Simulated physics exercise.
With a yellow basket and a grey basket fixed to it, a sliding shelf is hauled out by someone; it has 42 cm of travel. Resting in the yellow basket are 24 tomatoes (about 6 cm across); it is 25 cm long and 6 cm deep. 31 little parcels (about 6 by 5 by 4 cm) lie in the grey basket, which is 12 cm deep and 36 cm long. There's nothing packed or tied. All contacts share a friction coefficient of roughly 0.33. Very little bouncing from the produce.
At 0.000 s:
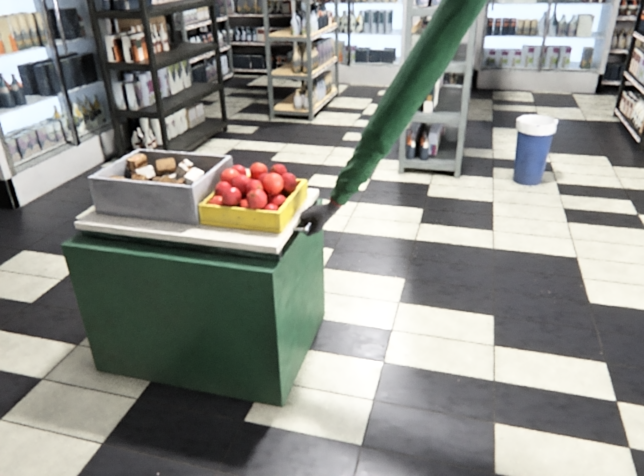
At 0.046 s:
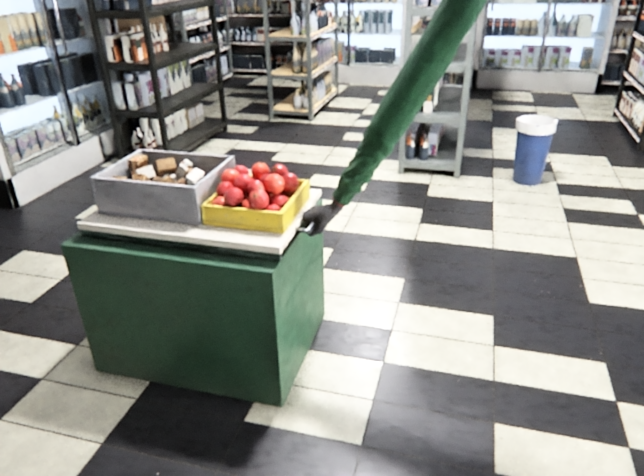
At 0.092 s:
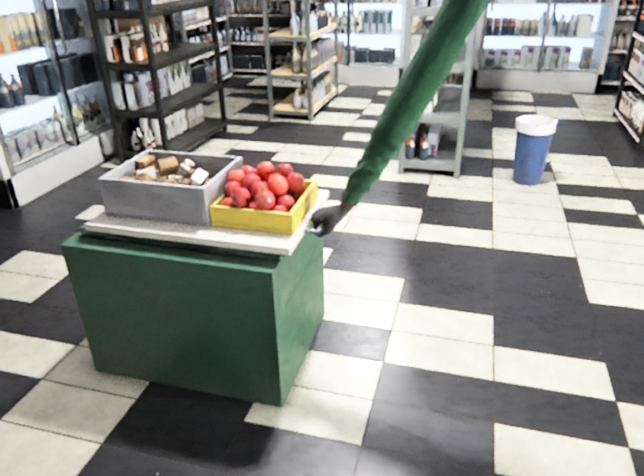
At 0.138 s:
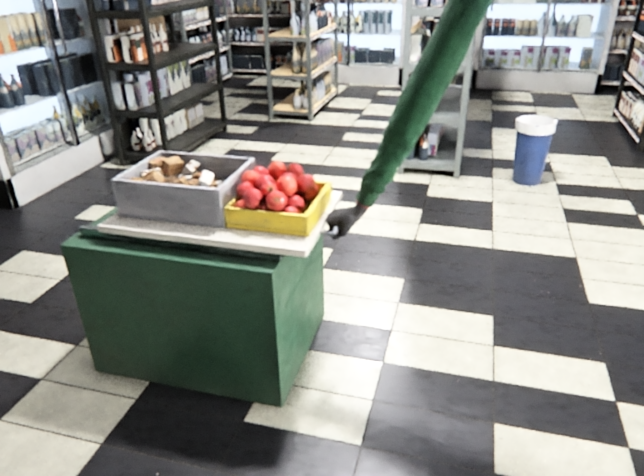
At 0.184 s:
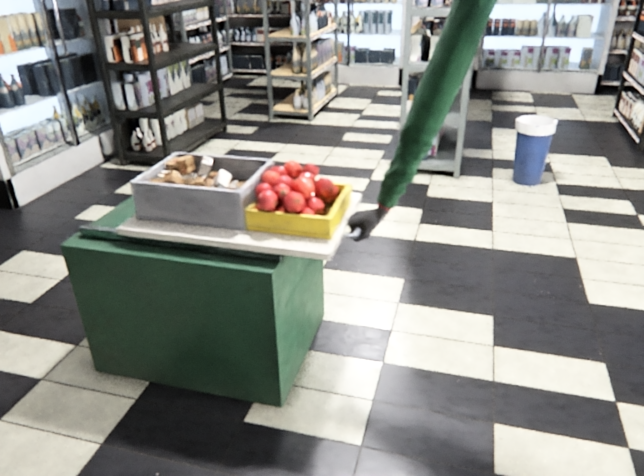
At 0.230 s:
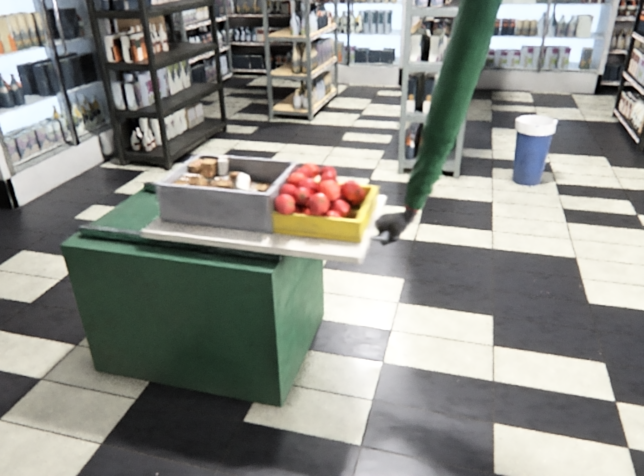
In this clip, a green-sleeved arm with a dark hand pulls a pale shelf rightward across a green cabinet, slowly at first, then farther past its edge, carrying a grey basket of small parcels and a yellow basket of tomatoes.
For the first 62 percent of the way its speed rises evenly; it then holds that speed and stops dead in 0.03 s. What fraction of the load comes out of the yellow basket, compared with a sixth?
The spill is larger than a sixth.
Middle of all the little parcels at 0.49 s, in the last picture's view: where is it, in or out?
Middle: About (294, 201) px.
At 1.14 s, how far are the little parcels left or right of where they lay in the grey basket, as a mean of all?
I'd put it at close to 4 cm toward the right.
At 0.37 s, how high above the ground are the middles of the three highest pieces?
Close to 74 cm up.
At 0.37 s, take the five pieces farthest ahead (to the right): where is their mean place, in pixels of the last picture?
I'd put their middle close to (413, 205).
After 0.29 s, end of travel.
After 0.37 s, 5 of 24 out of the yellow basket and 0 of 31 out of the grey basket.
After 0.49 s, 10 of 24 out of the yellow basket and 0 of 31 out of the grey basket.
After 0.71 s, 12 of 24 out of the yellow basket and 1 of 31 out of the grey basket.
Outcome (at 1.14 s), 12 of 24 out of the yellow basket and 1 of 31 out of the grey basket. Asked share, 12 of 24, 50 per cent.
